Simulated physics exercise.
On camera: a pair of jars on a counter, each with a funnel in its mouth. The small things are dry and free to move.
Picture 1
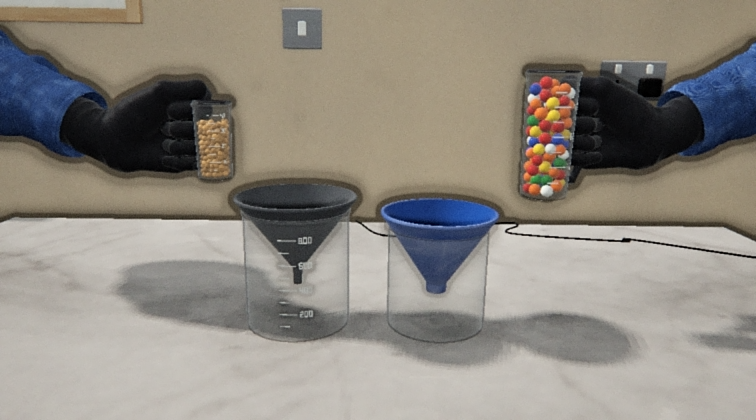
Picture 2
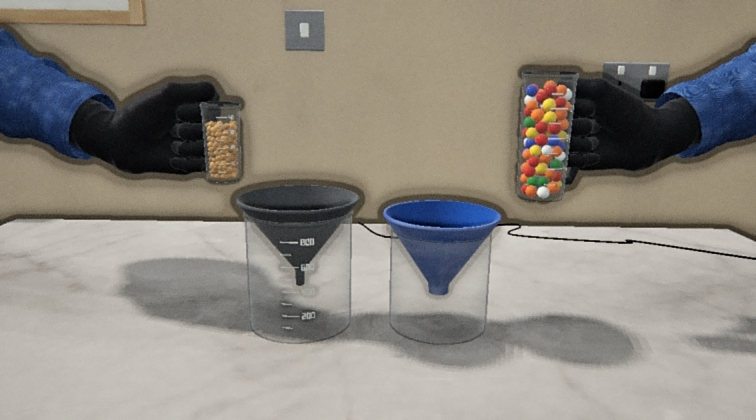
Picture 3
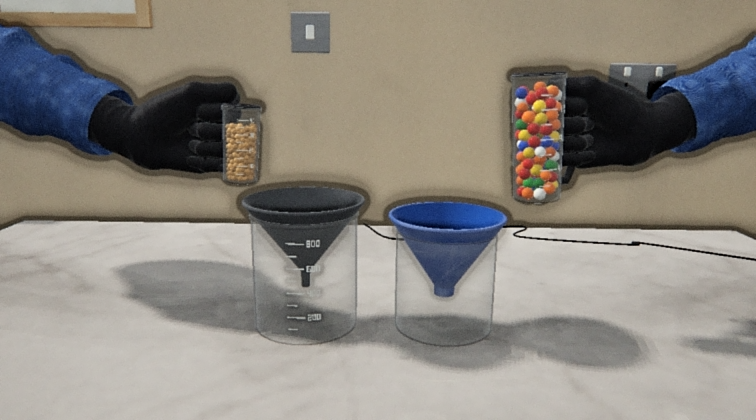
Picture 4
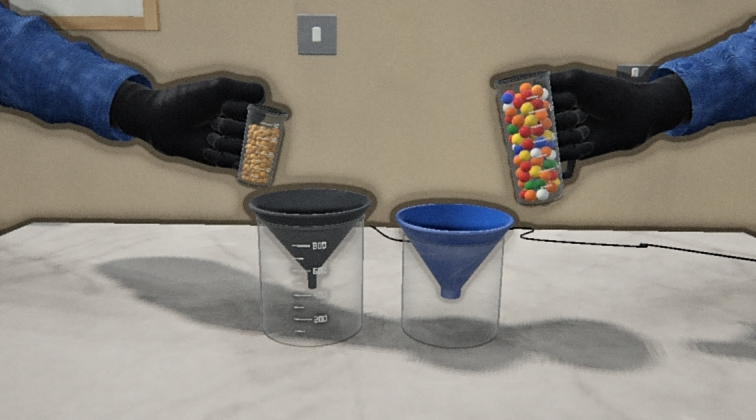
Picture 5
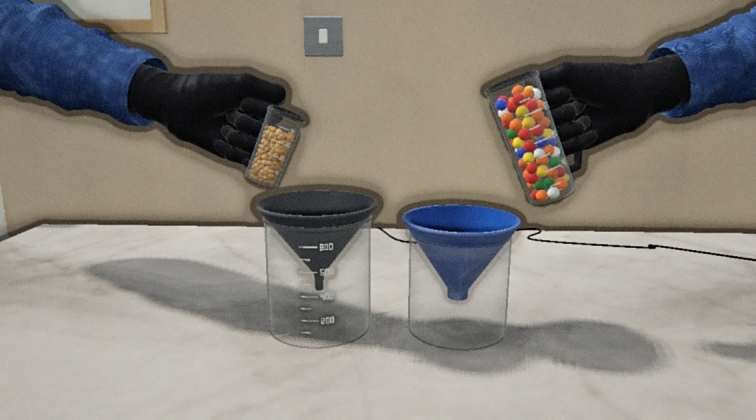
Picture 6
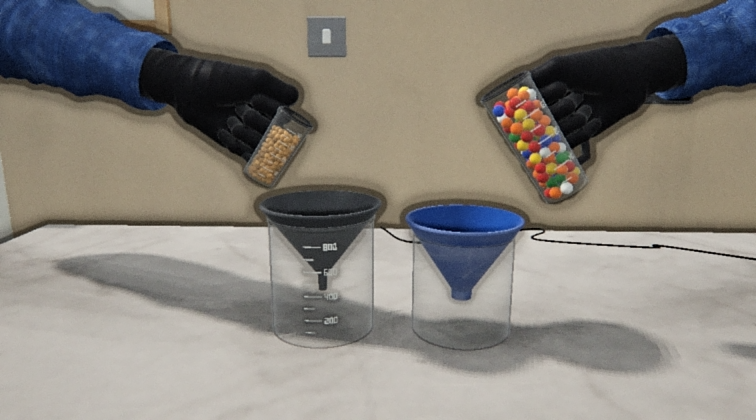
Two black-gloved hands moving cups of tan pieces and multicoloured balls inward, then tilting them above black and blue funnels in jars.
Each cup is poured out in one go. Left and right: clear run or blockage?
The left funnel gets blocked and the right funnel gets blocked.
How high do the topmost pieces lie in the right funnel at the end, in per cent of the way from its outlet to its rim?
Roughly 80 in a hundred.
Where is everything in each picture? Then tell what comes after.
Left funnel (296, 205), outlet at (298, 283), narrower than one piece; left cup (214, 140), holding round wooden beads; right funnel (439, 221), outlet at (436, 290), under two pieces wide; right cup (548, 135), holding glass marbles, in the first frame.
Left cup (222, 142), upright; right cup (545, 136), upright, in the second frame.
Left cup (241, 144), tipped 4°; right cup (538, 138), tipped 4°, in the third frame.
Left cup (261, 146), tipped 13°; right cup (531, 139), tipped 13°, in the fourth frame.
Left cup (274, 148), tipped 23°; right cup (532, 140), tipped 23°, in the fifth frame.
Left funnel (321, 212), outlet at (323, 289); left cup (277, 148), tipped 34°; right funnel (464, 227), outlet at (461, 297); right cup (536, 140), tipped 34°, in the sixth frame.
Then, 0.39 s later than the last frame, left, every one still in the cup; right, every one still in the cup.
Then, 0.81 s later than the last frame, left, almost all still in the cup, just a few in or over the funnel; right, almost all still in the cup, just a few in or over the funnel.
Then, 1.31 s later than the last frame, left, just a few still in the cup, almost all in or over the funnel; right, about a tenth still in the cup, the larger part in or over the funnel, about a tenth down in the jar.
When it is over, left, every one stuck in the funnel, not one down in the jar; right, almost all stuck in the funnel, about a tenth down in the jar.
